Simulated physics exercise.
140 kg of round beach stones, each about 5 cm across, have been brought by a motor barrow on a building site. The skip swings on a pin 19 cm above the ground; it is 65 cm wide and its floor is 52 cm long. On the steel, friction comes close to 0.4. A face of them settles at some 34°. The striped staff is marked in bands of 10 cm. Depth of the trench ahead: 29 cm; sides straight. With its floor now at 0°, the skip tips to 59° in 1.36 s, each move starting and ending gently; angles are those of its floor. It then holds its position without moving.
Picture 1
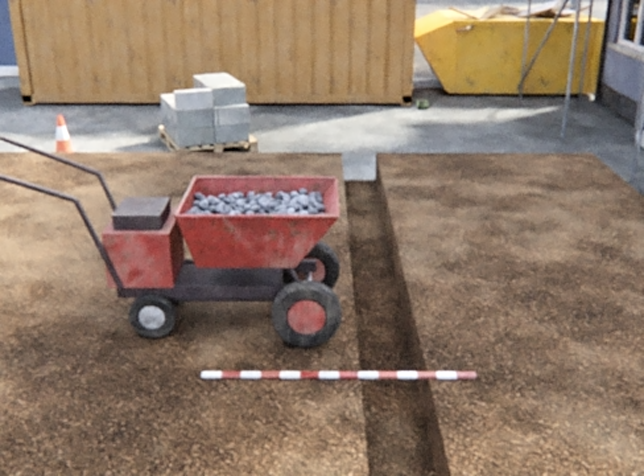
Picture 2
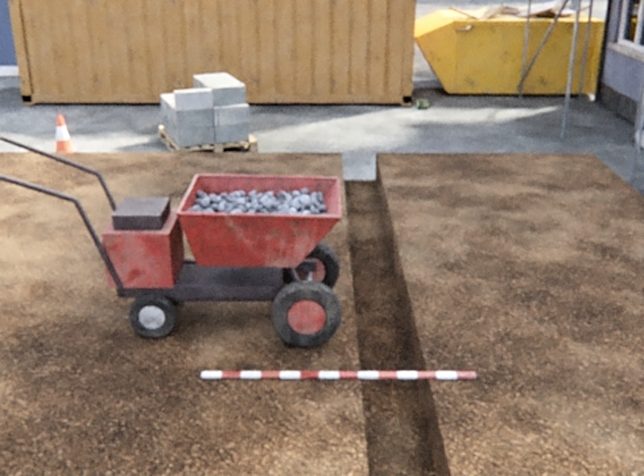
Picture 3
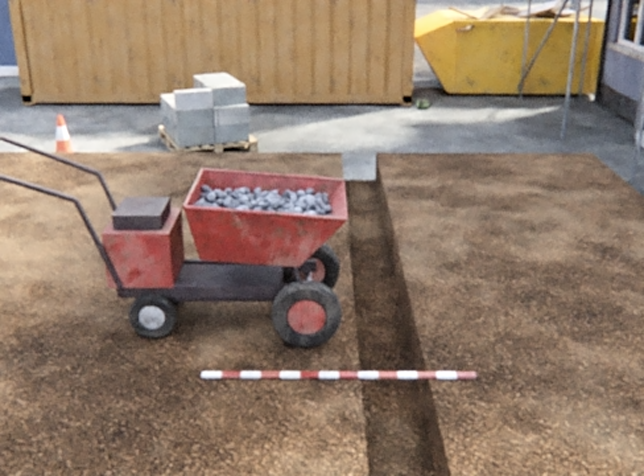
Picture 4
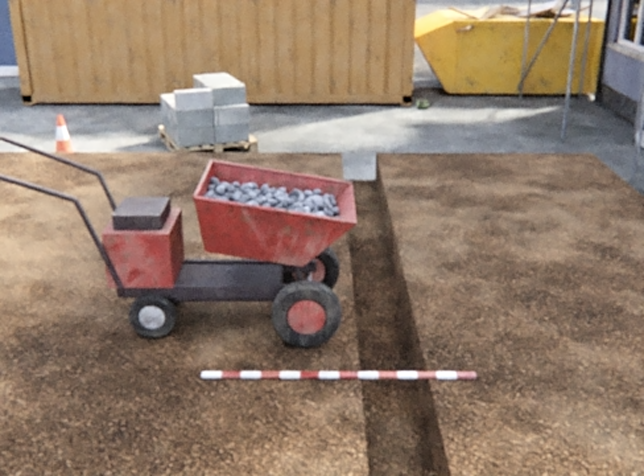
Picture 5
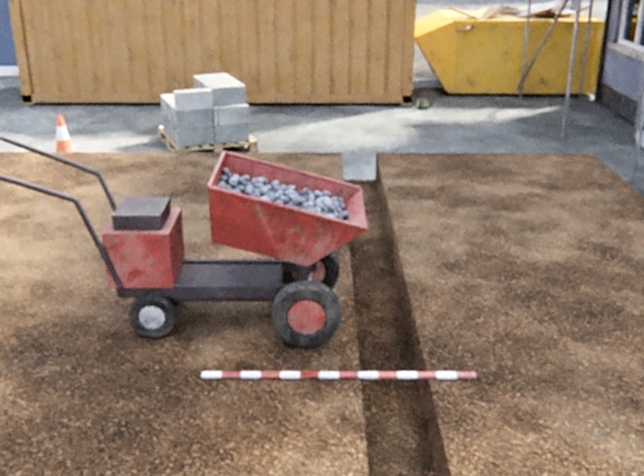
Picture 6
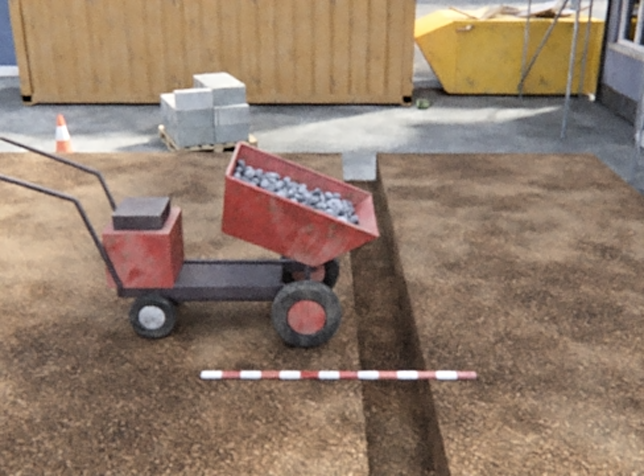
The red skip of a motor barrow, loaded with grey stones, tilts gradually forward to the right, its rear rising while its front lip lowers beside a narrow trench; the barrow's wheels and chassis stay still on brown ground.
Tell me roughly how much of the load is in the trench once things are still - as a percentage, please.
I would put it at 19 %.
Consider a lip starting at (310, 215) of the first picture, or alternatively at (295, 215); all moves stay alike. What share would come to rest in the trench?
About 45 per cent from the first spot, about 55 from the second.
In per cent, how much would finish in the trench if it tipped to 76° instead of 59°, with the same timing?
Then about 15 per cent.
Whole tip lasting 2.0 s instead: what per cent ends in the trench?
In that case, around 20%.
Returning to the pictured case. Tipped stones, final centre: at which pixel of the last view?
Their middle lands near (449, 317).
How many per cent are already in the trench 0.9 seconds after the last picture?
Approx. 0 % of the load.
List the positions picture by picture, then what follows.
Lip at (338, 217), floor tilted 0°, highest stones at (239, 202), in the first frame.
Lip at (341, 217), floor tilted 1°, highest stones at (228, 200), in the second frame.
The skip is at 4°, its lip at (347, 219); the top of the load is at (218, 196), in the third frame.
Lip at (356, 223), floor tilted 9°, highest stones at (222, 188), in the fourth frame.
Lip at (367, 229), floor tilted 15°, highest stones at (230, 179), in the fifth frame.
Lip at (378, 236), floor tilted 22°, highest stones at (245, 171), in the sixth frame.
Then, 0.4 s after the last picture the floor is at 50°, 100 % in the skip; the foremost stones are at (395, 250).
Then, 0.9 s after the last picture the floor is at 59°, 81 % in the skip, 1 % in the trench, 19 % past the trench; the foremost stones are at (470, 310).
Then, 1.2 s after the last picture the floor is at 59°, 53 % in the skip, 1 % in the trench, 46 % past the trench; the foremost stones are at (541, 318).
Then, 3.2 s after the last picture the floor is at 59°, 21 % in the skip, 19 % in the trench, 60 % past the trench; the foremost stones are at (594, 317).
